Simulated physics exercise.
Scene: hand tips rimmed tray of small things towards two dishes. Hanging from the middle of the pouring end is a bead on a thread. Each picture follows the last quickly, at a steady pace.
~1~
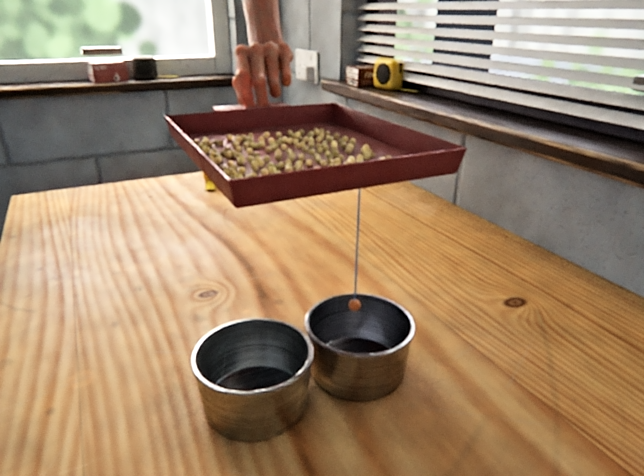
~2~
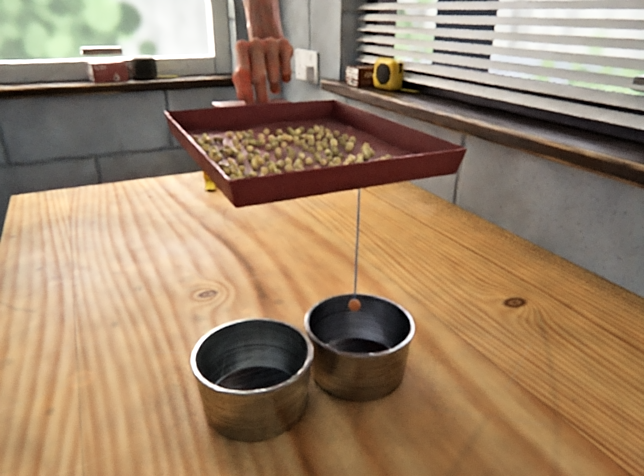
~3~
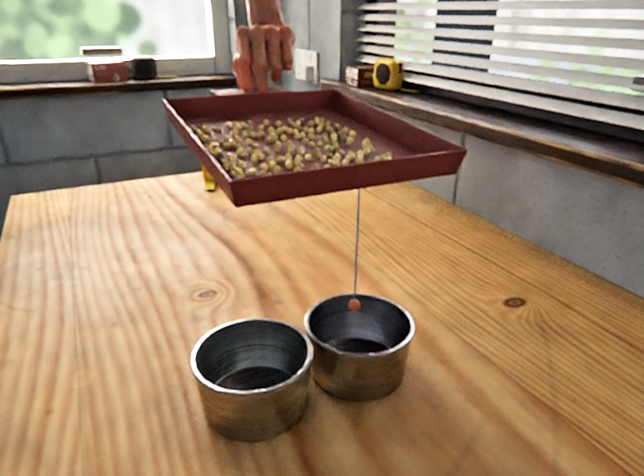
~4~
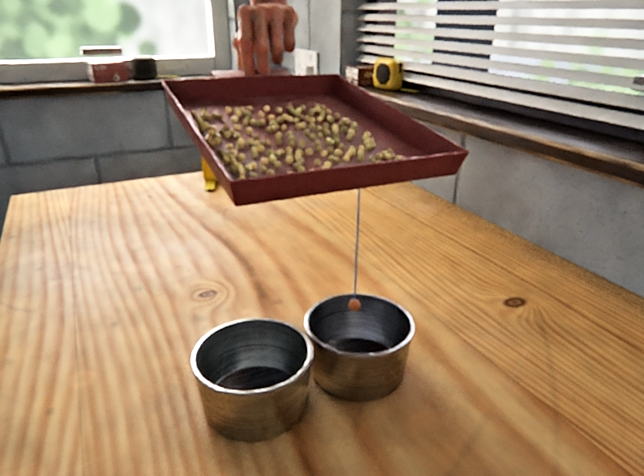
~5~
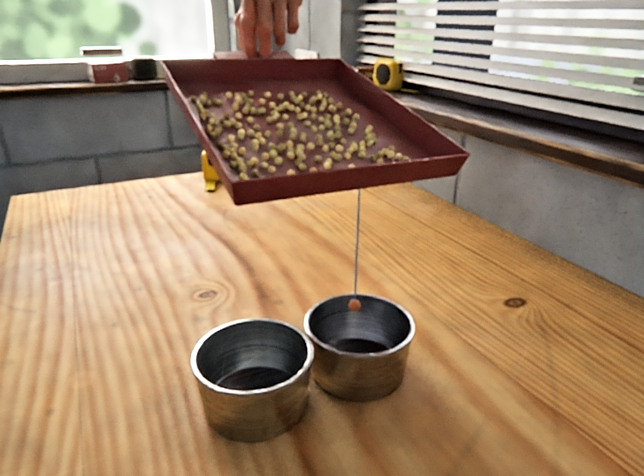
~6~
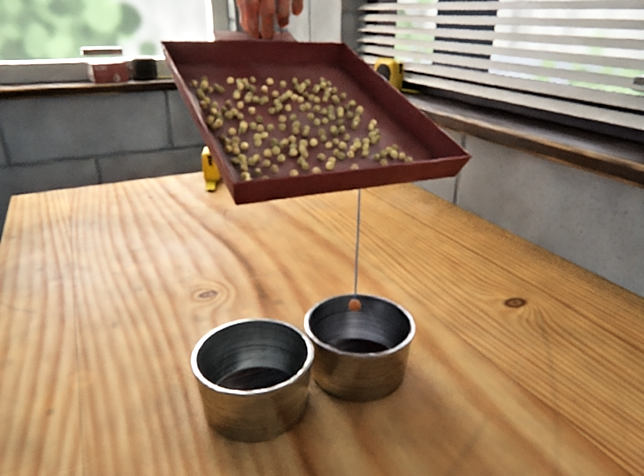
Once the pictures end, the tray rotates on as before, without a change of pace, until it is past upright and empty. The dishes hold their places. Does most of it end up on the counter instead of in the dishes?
Yes, most of it lands on the counter.
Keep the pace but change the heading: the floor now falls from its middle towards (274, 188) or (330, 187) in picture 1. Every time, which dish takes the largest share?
Try 1: Left-side dish. Try 2: Left-side dish.
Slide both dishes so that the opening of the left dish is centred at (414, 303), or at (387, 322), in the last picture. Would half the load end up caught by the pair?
Shy of half, then shy of half.
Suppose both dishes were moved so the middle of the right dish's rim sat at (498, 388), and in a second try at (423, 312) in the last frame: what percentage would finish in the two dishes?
You'd get 0 in a hundred first and 50 in a hundred after that.
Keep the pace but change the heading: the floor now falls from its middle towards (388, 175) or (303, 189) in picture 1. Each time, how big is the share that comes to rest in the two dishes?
About 0 % and about 80 %.
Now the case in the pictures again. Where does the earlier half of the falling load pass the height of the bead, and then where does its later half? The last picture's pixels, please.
Around (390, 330), followed by around (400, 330).
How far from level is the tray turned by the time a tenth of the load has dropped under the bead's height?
Somewhere near 110 degrees, I'd say.
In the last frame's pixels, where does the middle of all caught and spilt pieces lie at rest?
Around (427, 429).
Just after the last frame, tray tipped steeply; almost all on the tray; just a few in the air.
A moment on, tray tipped right over; almost all on the tray; just a few in the right dish; just a few outside both; just a few in the air.
Further on, tray tipped past a quarter turn; about a tenth in the right dish; almost all outside both.
When it is over, tray tipped past a quarter turn; not one in the left dish; about a tenth in the right dish; almost all outside both.
